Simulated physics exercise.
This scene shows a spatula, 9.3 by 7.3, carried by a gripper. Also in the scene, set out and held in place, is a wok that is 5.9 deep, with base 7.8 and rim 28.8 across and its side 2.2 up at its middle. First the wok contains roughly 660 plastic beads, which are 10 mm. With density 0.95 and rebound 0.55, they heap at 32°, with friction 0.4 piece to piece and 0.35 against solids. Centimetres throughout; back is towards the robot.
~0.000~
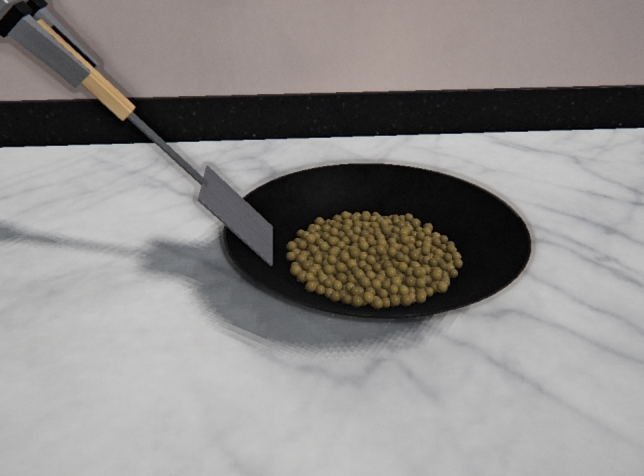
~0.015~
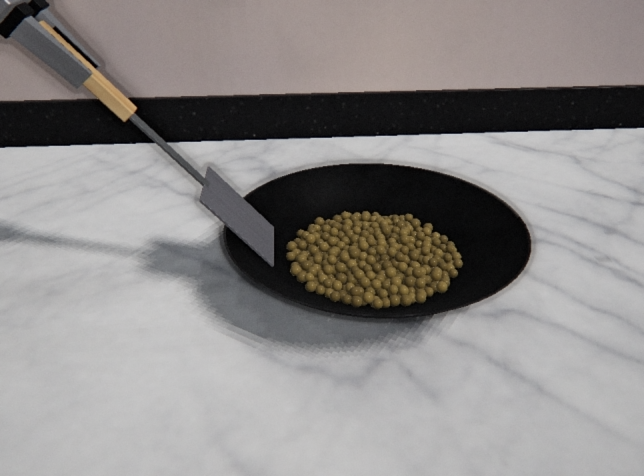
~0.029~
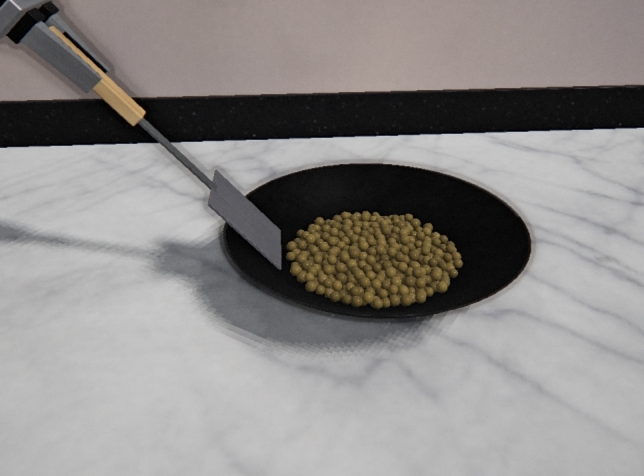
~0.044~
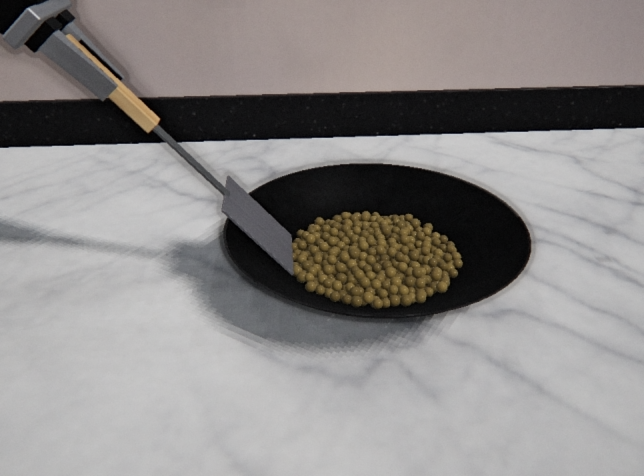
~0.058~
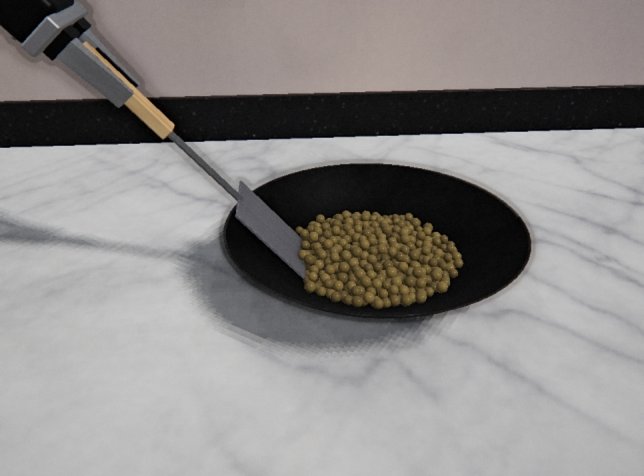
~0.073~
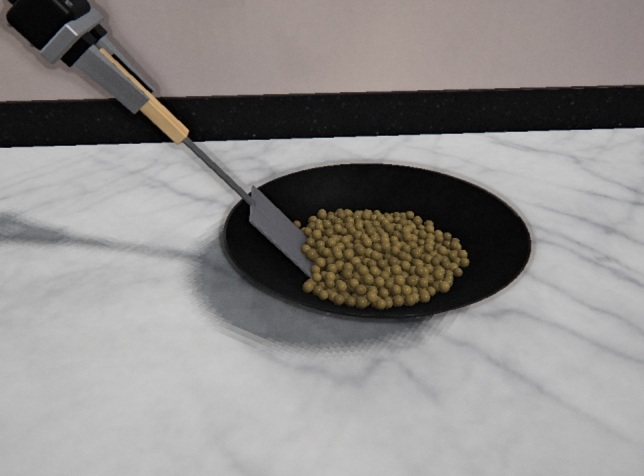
In the video, a gripper holding a spatula lowers the blade gradually rightward into a black wok on a marble surface, pressing against the left side of a heap of small olive-coloured beads and nudging them slightly to the right.
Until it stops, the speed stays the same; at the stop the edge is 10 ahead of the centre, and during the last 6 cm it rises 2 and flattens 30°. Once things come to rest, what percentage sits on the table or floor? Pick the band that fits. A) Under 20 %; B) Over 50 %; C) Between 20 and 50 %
Between 20 and 50 %.
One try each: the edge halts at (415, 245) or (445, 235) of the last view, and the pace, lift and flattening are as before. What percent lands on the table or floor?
Close to 0 and close to 5 per cent, respectively.
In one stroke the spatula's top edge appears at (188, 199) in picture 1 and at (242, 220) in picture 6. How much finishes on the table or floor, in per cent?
It comes to something like 30 %, give or take.
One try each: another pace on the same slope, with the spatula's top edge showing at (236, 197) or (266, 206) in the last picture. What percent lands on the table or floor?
Roughly 15 and 40 percent.
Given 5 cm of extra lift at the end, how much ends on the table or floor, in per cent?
Result: Approx. 30 %.
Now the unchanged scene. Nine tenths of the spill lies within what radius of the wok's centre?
That works out to near 40 cm.
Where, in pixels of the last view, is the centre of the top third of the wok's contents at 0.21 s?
I'd put it somewhere near (460, 224).
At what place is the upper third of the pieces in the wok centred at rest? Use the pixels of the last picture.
Roughly (459, 241).
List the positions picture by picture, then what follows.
Spatula top edge at (203, 182), sloping 50°; upper third of the load around (375, 249), from x 290 to 460, top at y 215; 664 in the wok, in the first frame.
Spatula top edge at (204, 183), sloping 50°; upper third of the load around (375, 249), from x 290 to 460, top at y 215, in the second frame.
Spatula top edge at (212, 186), sloping 50°; upper third of the load around (375, 249), from x 290 to 460, top at y 215, in the third frame.
Spatula top edge at (225, 192), sloping 50°; upper third of the load around (376, 249), from x 290 to 460, top at y 215, in the fourth frame.
Spatula top edge at (238, 198), sloping 50°; upper third of the load around (373, 248), from x 295 to 460, top at y 215, in the fifth frame.
Spatula top edge at (251, 202), sloping 50°; upper third of the load around (375, 247), from x 295 to 465, top at y 215; 664 in the wok, in the sixth frame.
After 0.14 s, sloping 50°, highest piece 7 above the table; 664 in the wok.
After 0.21 s, sloping 42°, highest piece 7 above the table; 663 in the wok, 1 on the blade or in flight.
After 0.45 s, sloping 20°, highest piece 7 above the table; 469 in the wok, 177 on the table or floor, 18 on the blade or in flight.
After 1.50 s, sloping 20°, highest piece 6 above the table; 469 in the wok, 195 on the table or floor.
At rest, 469 in the wok, 195 on the table or floor. That is 29 % on the table or floor.
